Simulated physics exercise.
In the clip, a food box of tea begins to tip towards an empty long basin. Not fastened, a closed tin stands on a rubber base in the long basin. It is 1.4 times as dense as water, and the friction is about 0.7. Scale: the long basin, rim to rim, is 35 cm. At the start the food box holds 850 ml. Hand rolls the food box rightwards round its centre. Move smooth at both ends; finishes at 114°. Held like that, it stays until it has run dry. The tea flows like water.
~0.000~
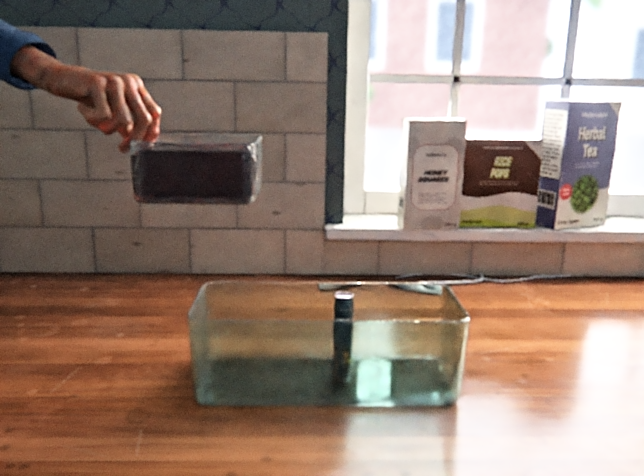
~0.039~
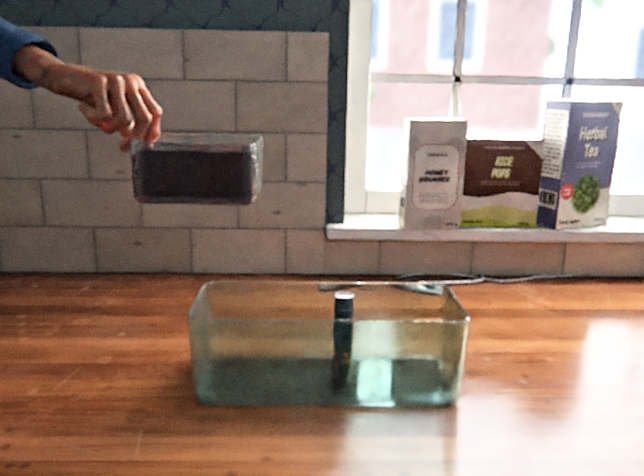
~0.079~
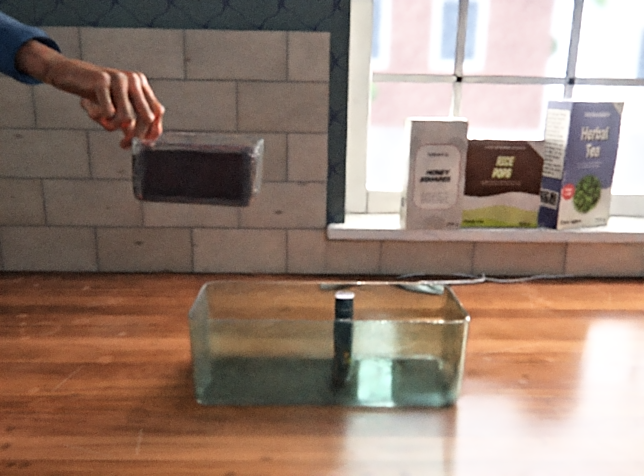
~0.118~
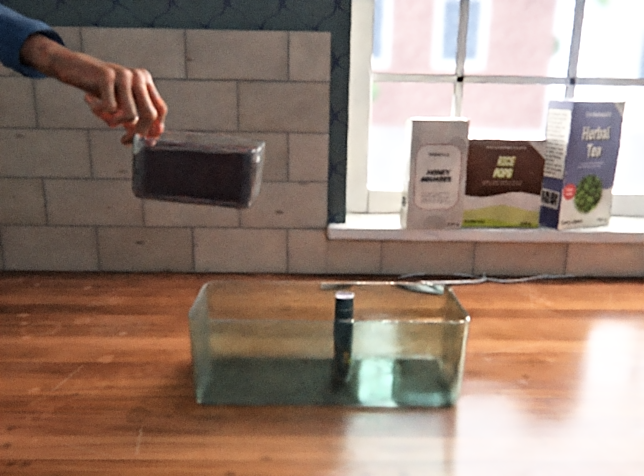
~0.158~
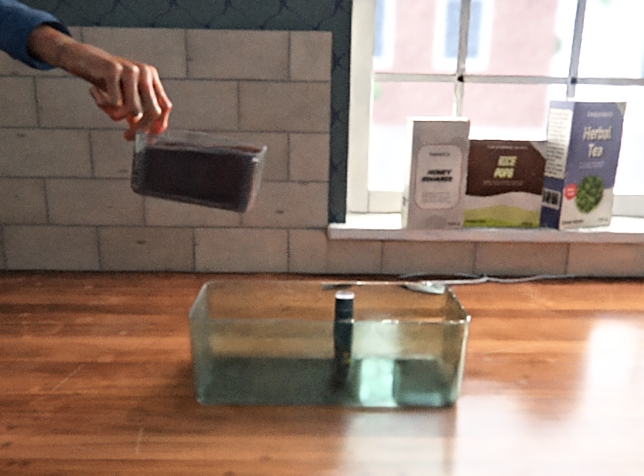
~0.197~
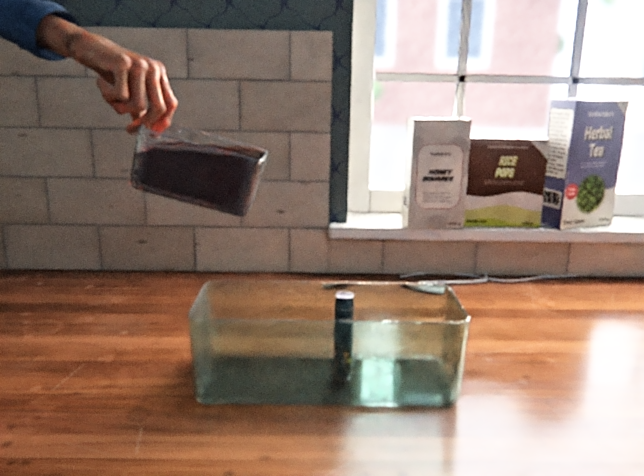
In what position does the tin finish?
It finishes upright.
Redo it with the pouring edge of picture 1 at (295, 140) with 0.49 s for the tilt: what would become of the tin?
Then the tin comes down.
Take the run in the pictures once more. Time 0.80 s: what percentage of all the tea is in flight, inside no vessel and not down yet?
Airborne fraction: Approx. 6 %.
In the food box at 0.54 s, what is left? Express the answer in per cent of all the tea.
Some 34 per cent.
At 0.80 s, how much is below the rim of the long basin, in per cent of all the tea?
82 per cent or thereabouts.
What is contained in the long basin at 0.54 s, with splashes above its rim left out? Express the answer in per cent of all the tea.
Close to 14 in a hundred.
Then, 0.54 s in, the tilt is 81° and 34 per cent is still to pour; the tin stands where it began.
Then, 0.80 s in, the tilt is 113° and 4 per cent is still to pour; the tin stands 1 cm from where it began.
Then, 1.06 s in, the tilt is 114° and 0 per cent is still to pour; the tin leans 4°.
Then, 1.35 s in, the tilt is 114° and 0 per cent is still to pour; the tin leans 5°.
Finally, the tin stands where it began.
